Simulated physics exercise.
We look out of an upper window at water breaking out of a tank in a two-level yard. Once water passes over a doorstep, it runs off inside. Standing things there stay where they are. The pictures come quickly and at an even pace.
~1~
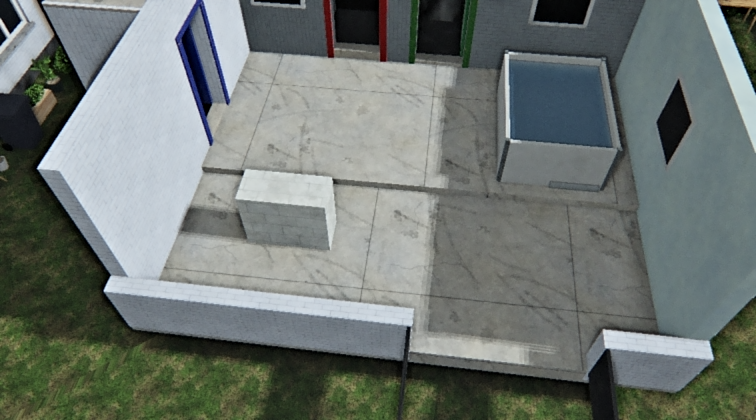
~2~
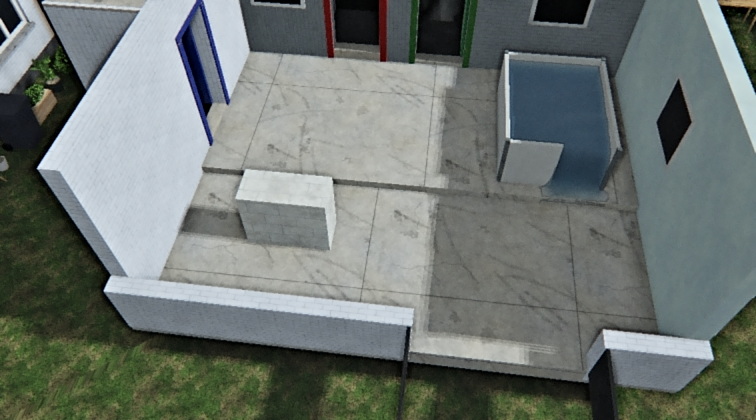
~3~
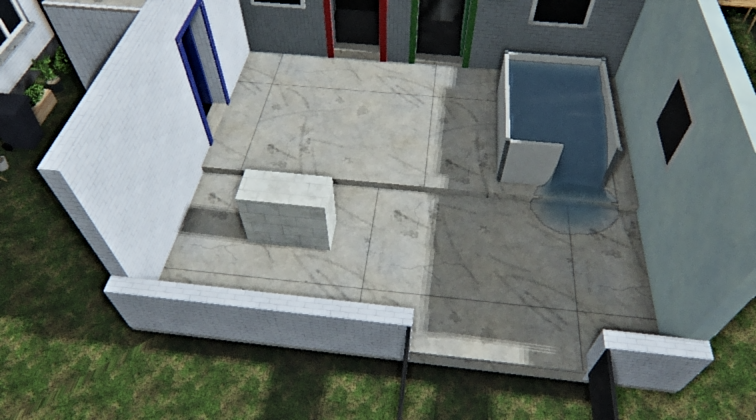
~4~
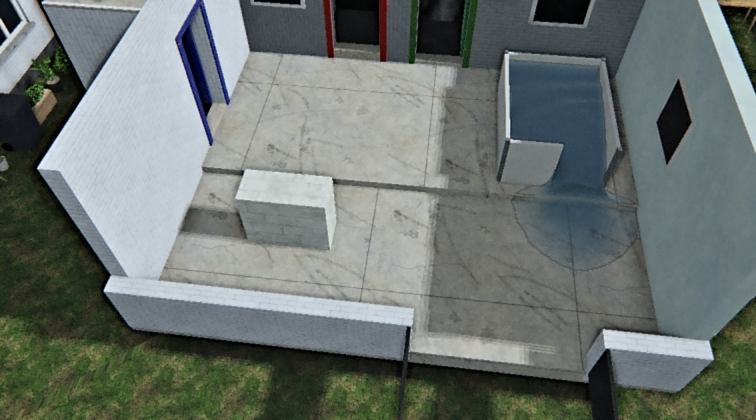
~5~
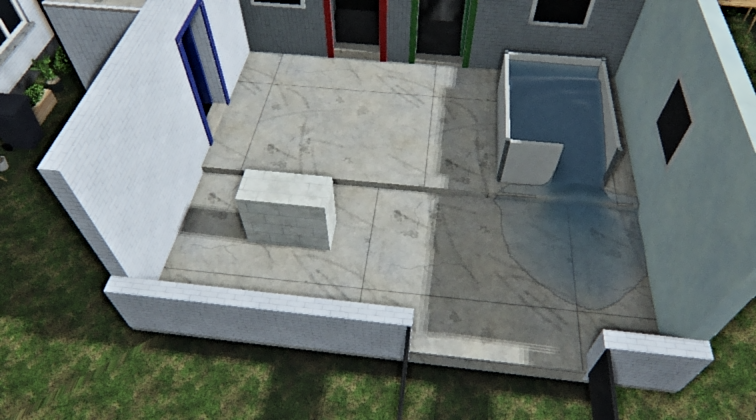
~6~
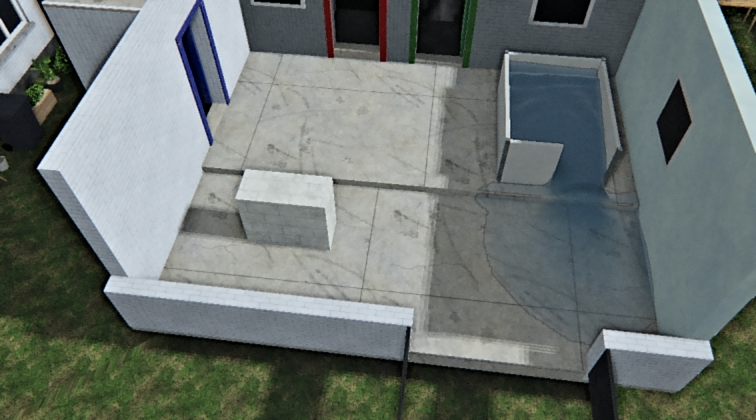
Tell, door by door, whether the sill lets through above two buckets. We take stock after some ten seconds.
The red door will not count as flooded; the green door will not count as flooded; the blue door will not count as flooded.
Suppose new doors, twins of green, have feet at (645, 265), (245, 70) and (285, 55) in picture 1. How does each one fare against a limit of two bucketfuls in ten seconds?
In sequence: Exceeds it, falls short, falls short.
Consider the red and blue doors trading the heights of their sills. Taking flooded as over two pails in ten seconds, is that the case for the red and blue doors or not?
The red door falls short of it, and the blue door falls short of it.
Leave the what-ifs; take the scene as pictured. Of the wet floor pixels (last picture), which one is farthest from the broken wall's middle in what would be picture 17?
Pixel estimate: (352, 328).
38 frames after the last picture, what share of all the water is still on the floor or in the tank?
About 60 per cent.
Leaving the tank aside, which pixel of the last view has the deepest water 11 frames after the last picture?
Somewhere close to (625, 358).
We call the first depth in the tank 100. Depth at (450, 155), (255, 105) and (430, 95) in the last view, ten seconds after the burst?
Estimate: 0, 0, 0 %.
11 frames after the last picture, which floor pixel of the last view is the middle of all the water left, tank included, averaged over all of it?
The water's centre sits above (556, 189).
A moment on, water covers 20 % of the floor; the red door not reached, the green door not reached, the blue door not reached.
Next, water covers 20 % of the floor; the red door not reached, the green door not reached, the blue door not reached.
Then, water covers 25 % of the floor; the red door not reached, the green door not reached, the blue door not reached.
Later, water covers 40 % of the floor; the red door not reached, the green door not reached, the blue door not reached.
In the end, water covers 45 % of the floor; the red door not reached, the green door not reached, the blue door not reached.
